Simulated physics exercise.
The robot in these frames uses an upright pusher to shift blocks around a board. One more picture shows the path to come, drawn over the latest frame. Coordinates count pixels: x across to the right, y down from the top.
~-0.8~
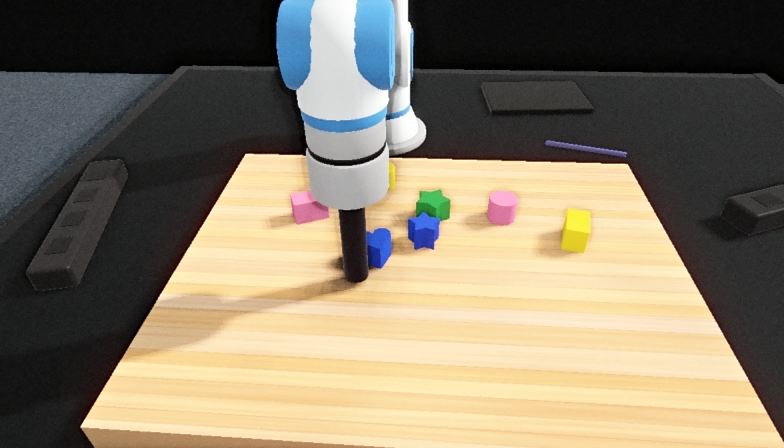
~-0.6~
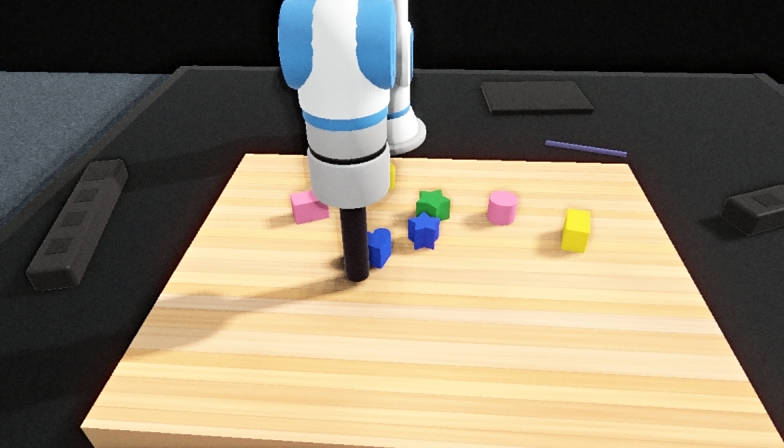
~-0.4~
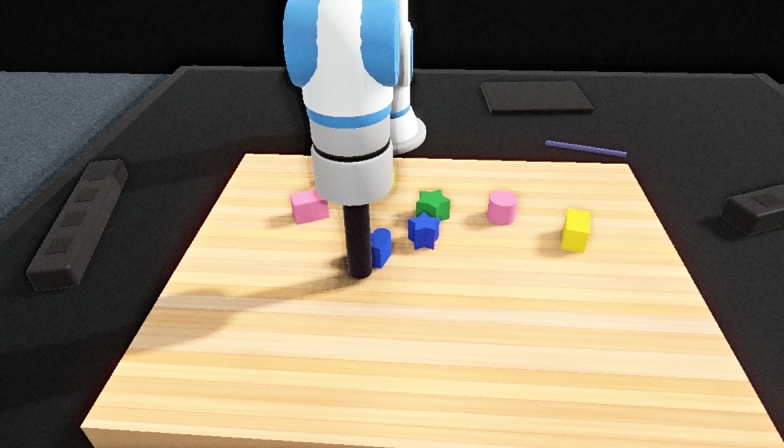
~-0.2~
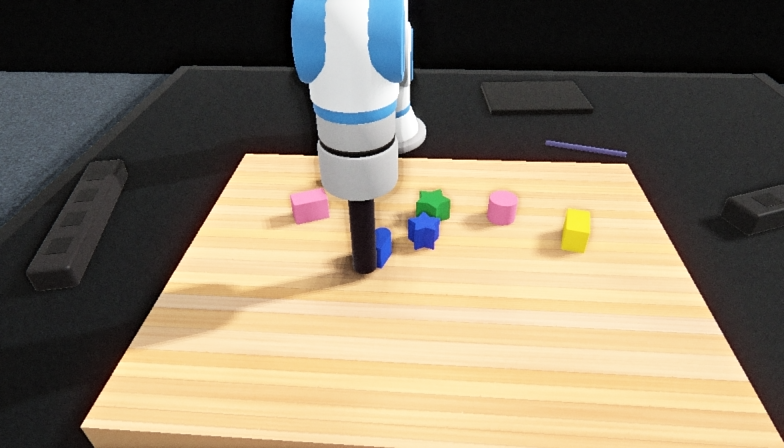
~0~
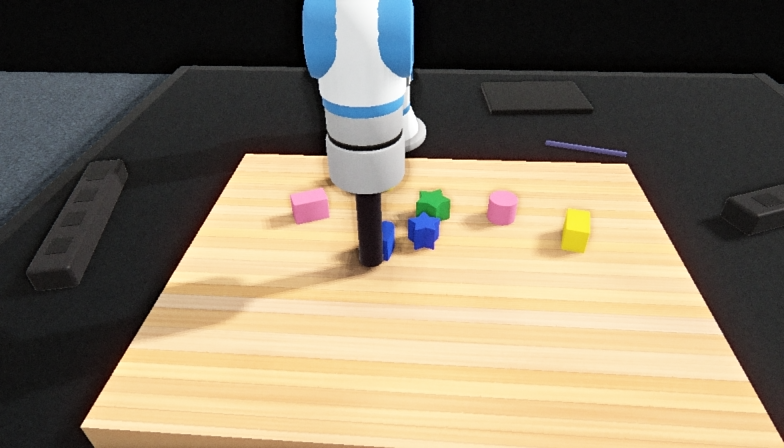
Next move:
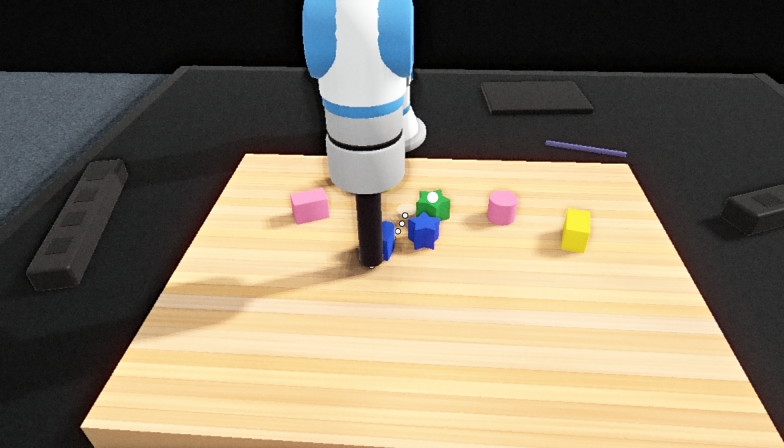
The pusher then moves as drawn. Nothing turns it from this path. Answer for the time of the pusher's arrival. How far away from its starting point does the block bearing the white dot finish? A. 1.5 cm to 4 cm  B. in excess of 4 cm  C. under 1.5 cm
Choice C: Under 1.5 cm.
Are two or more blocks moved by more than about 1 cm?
Answer: No.
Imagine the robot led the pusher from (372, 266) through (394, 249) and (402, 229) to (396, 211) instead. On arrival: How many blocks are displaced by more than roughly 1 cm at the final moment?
Number moved: 1.
Drawn move, from (372, 266) via (387, 246) and (400, 227), ending at (407, 209); the dot is on the green star block.
On the path given first. One third of the way, pusher (388, 239); blue heart (391, 211), turned 20° anticlockwise.
Two thirds of the way, pusher (401, 221); blue heart (400, 194), turned 35° anticlockwise.
At the end, pusher (407, 204); blue heart (405, 178), turned 40° anticlockwise; green star block still.
